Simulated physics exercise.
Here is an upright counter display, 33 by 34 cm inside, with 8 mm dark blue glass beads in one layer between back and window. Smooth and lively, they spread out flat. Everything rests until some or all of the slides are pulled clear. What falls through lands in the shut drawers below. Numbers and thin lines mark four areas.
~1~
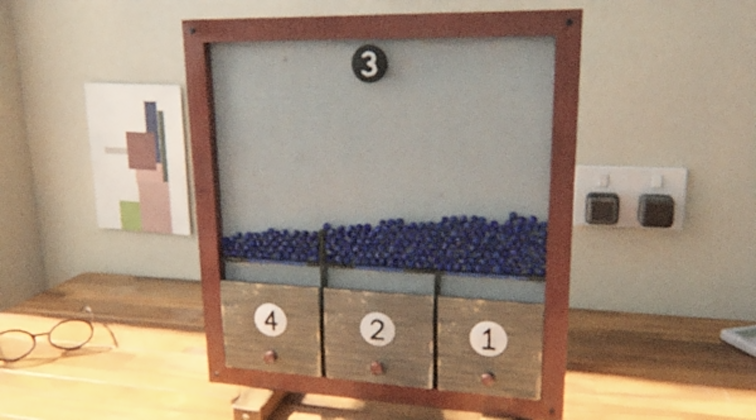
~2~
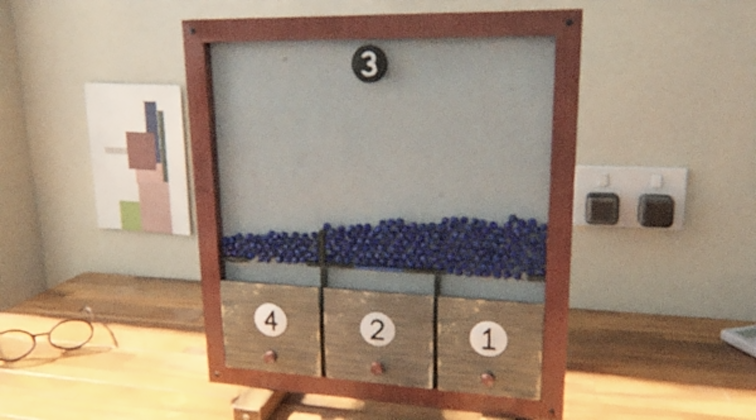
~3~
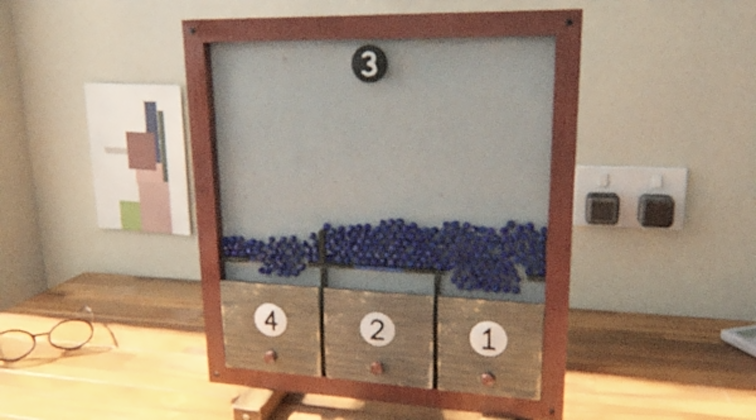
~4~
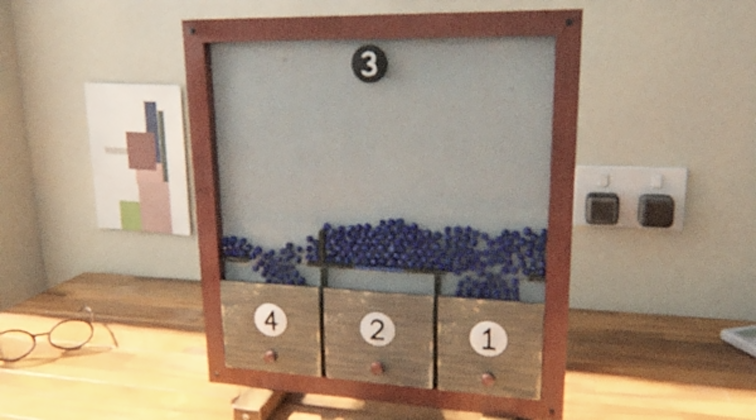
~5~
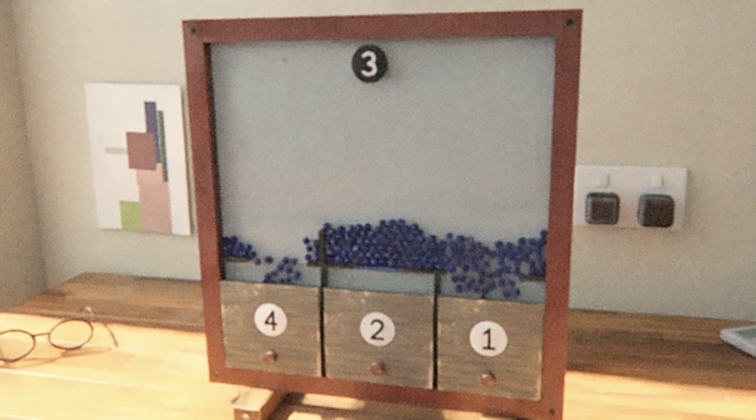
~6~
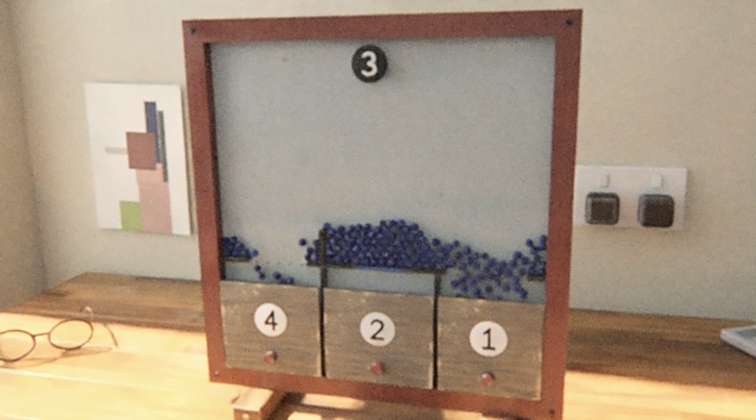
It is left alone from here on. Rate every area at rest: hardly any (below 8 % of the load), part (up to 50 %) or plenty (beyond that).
No. 1: Plenty; no. 2: Hardly any; no. 3: Part; no. 4: Part.
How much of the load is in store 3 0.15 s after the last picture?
Roughly 40 per cent.
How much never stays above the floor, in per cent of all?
Some 80 per cent.
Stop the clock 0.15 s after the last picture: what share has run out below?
About 60 per cent.
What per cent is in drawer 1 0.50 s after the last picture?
Roughly 50 per cent.
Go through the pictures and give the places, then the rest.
The first picture shows about 220 beads; beads' middle (398, 242); no. 1 (488, 339), no. 2 (378, 329), no. 3 (369, 64), no. 4 (271, 320); slides (246, 259) to (312, 264), (351, 266) to (409, 270), (442, 272) to (533, 278).
In the second picture, 2 of 3 slides gone; beads' middle (402, 249); 0 out.
The third picture shows beads' middle (402, 249); 26 out.
The fourth picture shows beads' middle (397, 256); 53 out.
The fifth picture shows beads' middle (402, 250); 77 out.
The sixth picture shows beads' middle (397, 256); 96 out; wall ends (322, 231).
Then, 0.15 s later than the last picture, 60 % are out; no. 1, 40 %, no. 3, 40 %, no. 4, 15 %.
Then, 0.50 s later than the last picture, 70 % are out; no. 1, 50 %, no. 3, 30 %, no. 4, 20 %.
Then, 1.20 s later than the last picture, 75 % are out; no. 1, 55 %, no. 3, 25 %, no. 4, 20 %.
At rest 3.2 s after the last picture, 80 % are out; no. 1, 60 %, no. 2, 0 %, no. 3, 20 %, no. 4, 20 %.
